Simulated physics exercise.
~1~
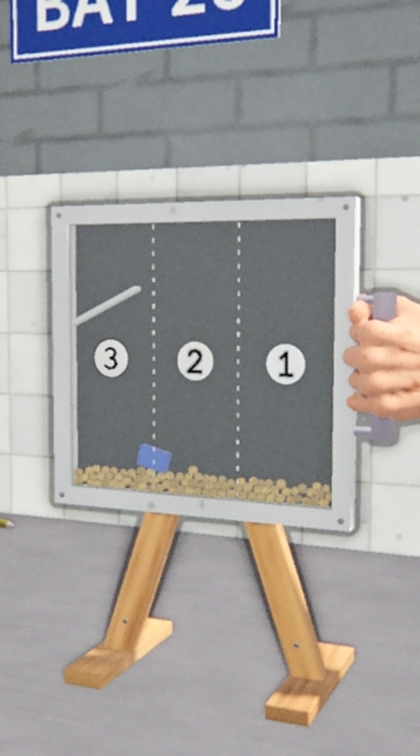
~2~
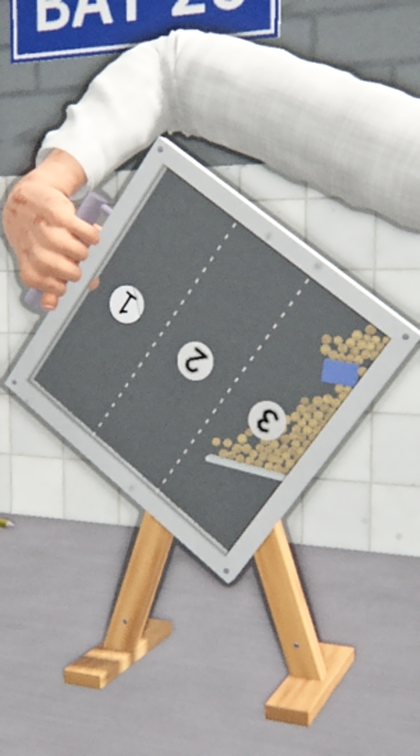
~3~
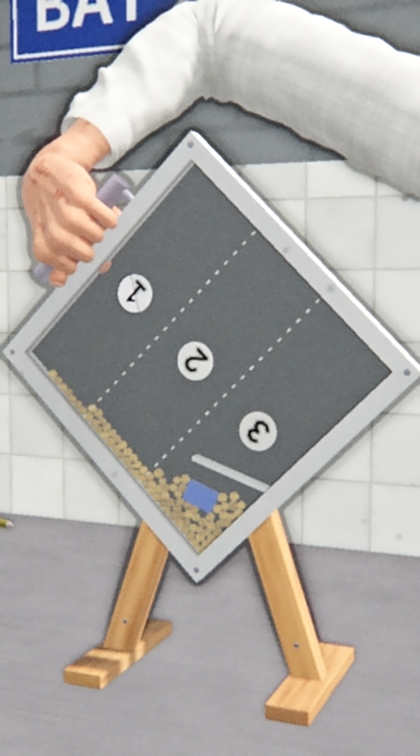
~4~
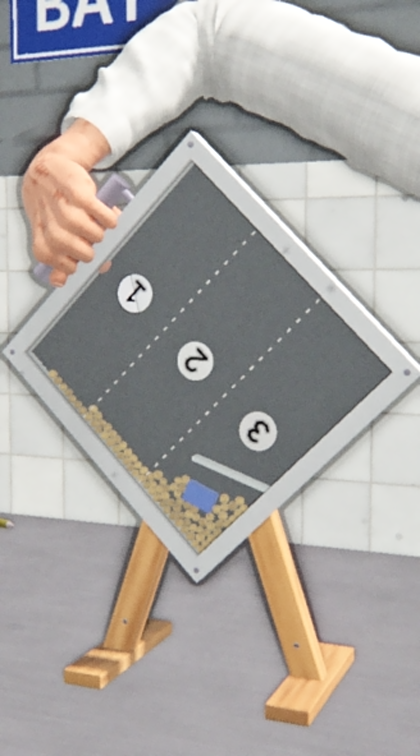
In the video, a hand turns a clear-fronted case of pale wooden beads and a blue block on a wooden stand until it is nearly upside down, then swings it partway back; the beads slide down left, and the block rests in strip three among them.
